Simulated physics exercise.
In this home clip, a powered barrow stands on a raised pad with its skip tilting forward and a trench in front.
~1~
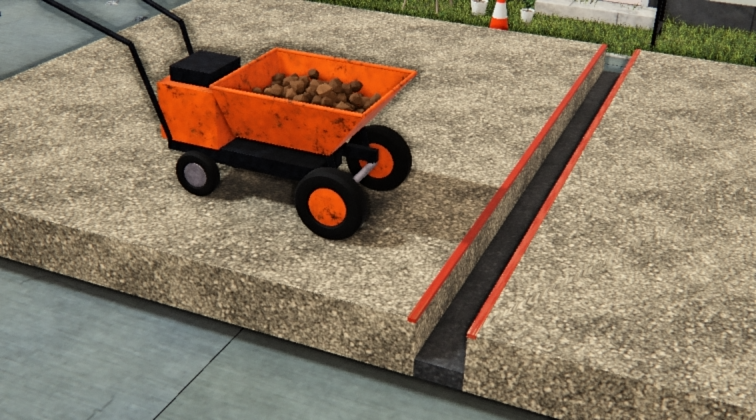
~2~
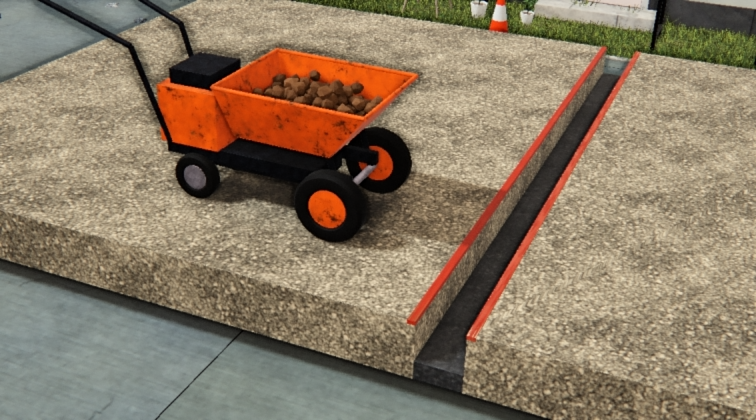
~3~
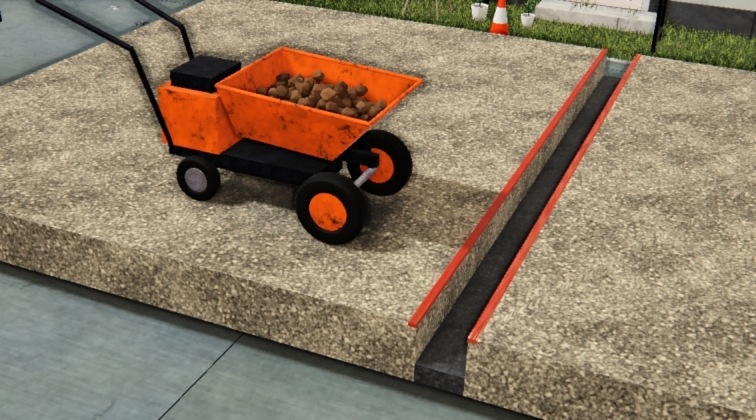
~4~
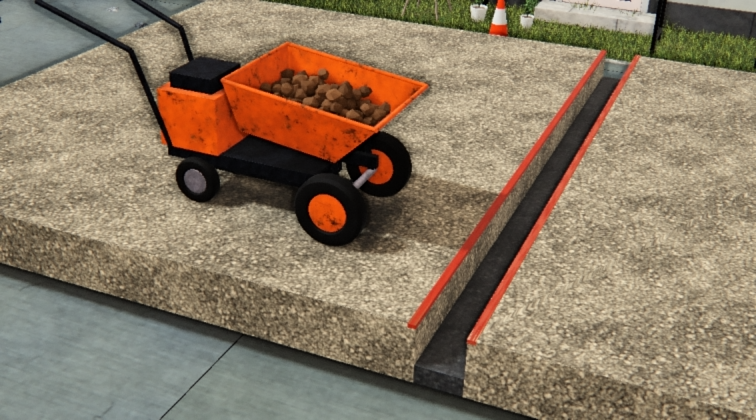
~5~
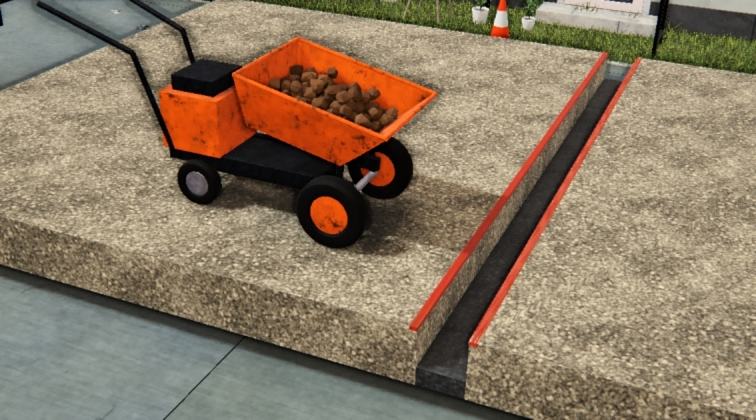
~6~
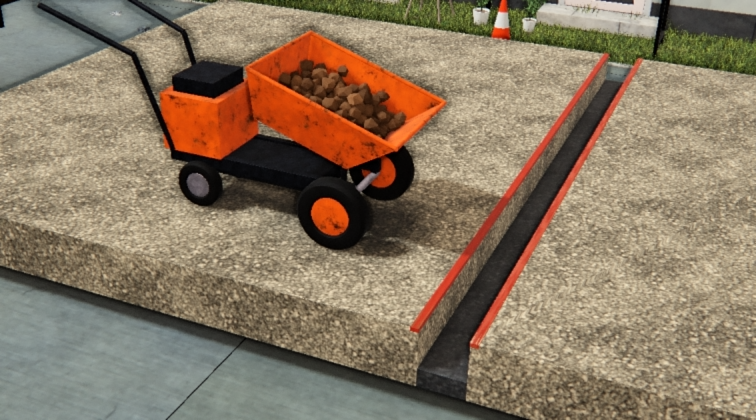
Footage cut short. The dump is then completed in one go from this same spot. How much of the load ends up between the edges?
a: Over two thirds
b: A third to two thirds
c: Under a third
Answer: A.
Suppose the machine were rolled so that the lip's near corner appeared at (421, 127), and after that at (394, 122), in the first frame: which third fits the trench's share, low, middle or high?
Spot one gives under a third, spot two gives above two thirds.
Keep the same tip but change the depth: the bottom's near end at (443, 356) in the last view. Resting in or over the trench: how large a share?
Around 70 per cent.
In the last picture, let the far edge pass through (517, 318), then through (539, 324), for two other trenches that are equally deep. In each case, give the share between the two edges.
In order, some 80 and some 90 percent.
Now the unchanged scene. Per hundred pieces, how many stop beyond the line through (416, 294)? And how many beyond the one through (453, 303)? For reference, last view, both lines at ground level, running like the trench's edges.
Close to 100 and 60 per cent respectively.
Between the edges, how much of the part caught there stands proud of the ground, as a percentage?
About 5 per cent.
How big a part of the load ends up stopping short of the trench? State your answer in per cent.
I'd put it at around 15 percent.
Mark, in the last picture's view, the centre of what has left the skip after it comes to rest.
Near pixel (493, 268).
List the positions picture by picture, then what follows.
Lip of the skip at (363, 116), level; top of the load at (317, 96), clay clods; first edge of the trench at (433, 288); far edge at (490, 303), the trench under half as wide as the skip, and about as deep as wide, in the first frame.
Lip of the skip at (364, 120), level; top of the load at (318, 97), in the second frame.
Lip of the skip at (370, 125), tipped barely; top of the load at (312, 102), in the third frame.
Lip of the skip at (376, 130), tipped a little; top of the load at (300, 96), in the fourth frame.
Lip of the skip at (386, 139), tipped a little; top of the load at (297, 87), in the fifth frame.
Lip of the skip at (396, 149), tipped clearly; top of the load at (307, 84); first edge of the trench at (436, 298); far edge at (493, 312), in the sixth frame.
Soon after the last picture, skip tipped steeply; all in the skip.
A little later, skip tipped right over; about two thirds in the skip; a small part short of the trench; about a quarter in or heaped over the trench; a stray few falling.
Later still, skip tipped right over; a small part in the skip; a small part short of the trench; most in or heaped over the trench; a stray few beyond it.
At rest, skip tipped right over; a stray few in the skip; a small part short of the trench; most in or heaped over the trench; a stray few beyond it.
